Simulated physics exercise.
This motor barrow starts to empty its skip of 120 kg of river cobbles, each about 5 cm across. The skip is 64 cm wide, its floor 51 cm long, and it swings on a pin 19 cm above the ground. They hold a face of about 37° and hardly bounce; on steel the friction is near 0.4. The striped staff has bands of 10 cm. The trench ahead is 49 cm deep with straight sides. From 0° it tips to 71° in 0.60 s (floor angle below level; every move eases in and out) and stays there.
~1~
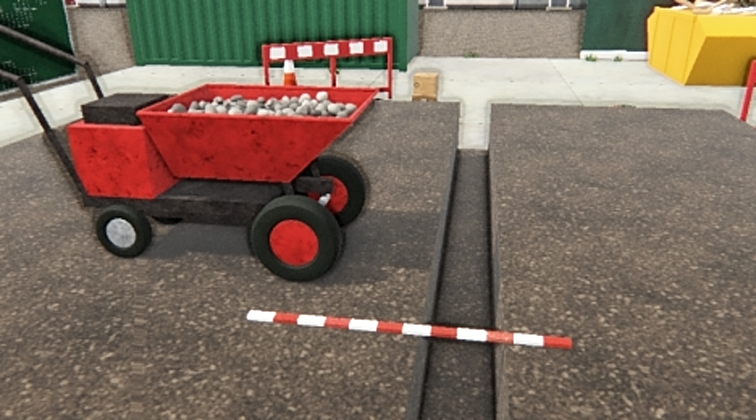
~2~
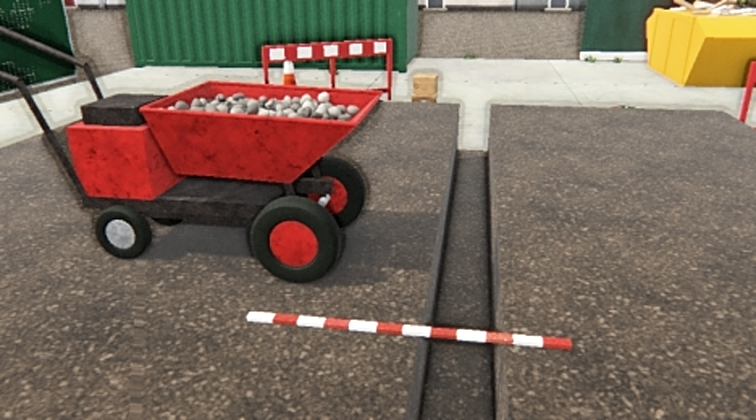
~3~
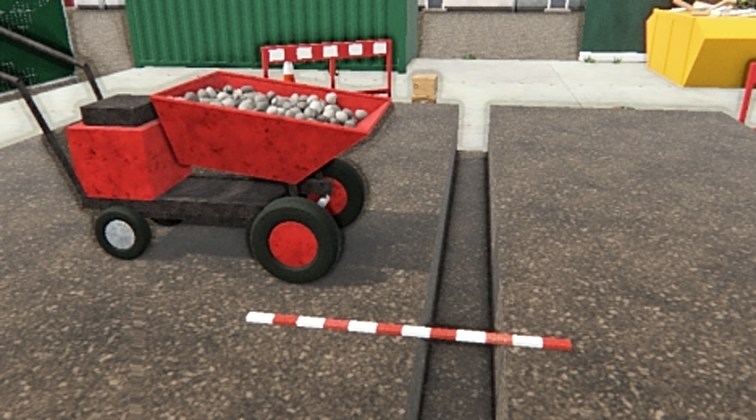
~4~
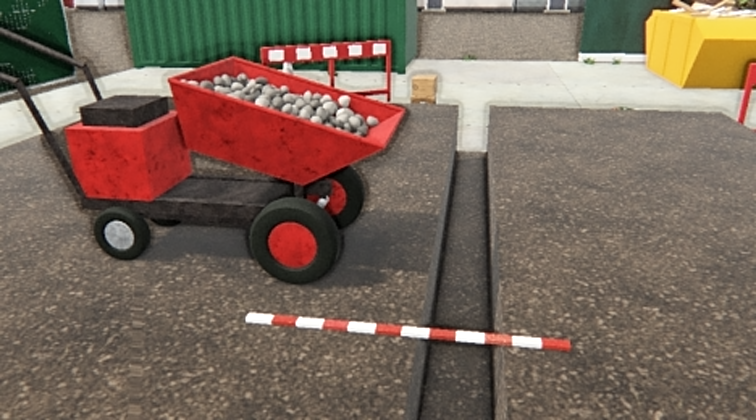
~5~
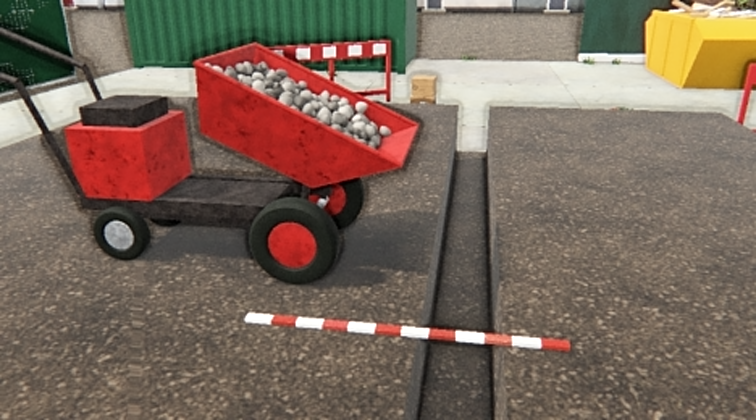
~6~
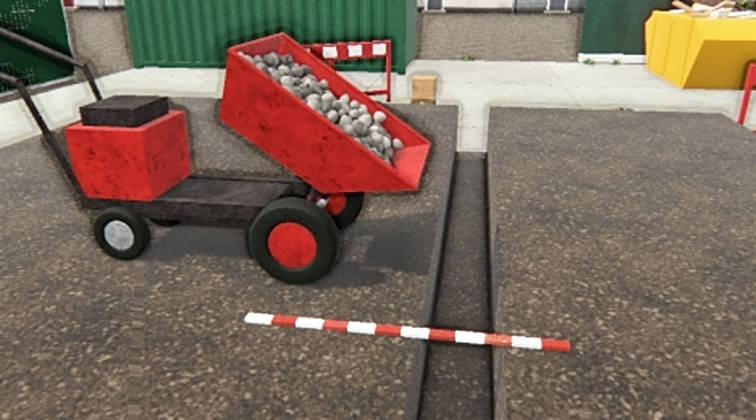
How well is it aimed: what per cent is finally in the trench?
Close to 69 in a hundred.
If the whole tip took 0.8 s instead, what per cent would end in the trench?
In that case some 80 per cent.
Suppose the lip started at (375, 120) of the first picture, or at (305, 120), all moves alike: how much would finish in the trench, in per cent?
Near 45 per cent from the first place, 80 from the second.
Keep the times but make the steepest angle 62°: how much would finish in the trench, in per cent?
In that case some 65 per cent.
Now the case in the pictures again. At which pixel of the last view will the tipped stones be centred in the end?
Near (477, 335).
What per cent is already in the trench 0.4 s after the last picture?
About 30 per cent by then.
Then, 0.1 s after the last picture the floor is at 60°, 100 % in the skip; the foremost stones are at (421, 198).
Then, 0.4 s after the last picture the floor is at 71°, 65 % in the skip, 32 % in the trench, 3 % past the trench; the foremost stones are at (511, 268).
Then, 0.7 s after the last picture the floor is at 71°, 6 % in the skip, 63 % in the trench, 31 % past the trench; the foremost stones are at (700, 292).
Then, 2.7 s after the last picture the floor is at 71°, 0 % in the skip, 69 % in the trench, 31 % past the trench; the foremost stones are past the picture's edge.
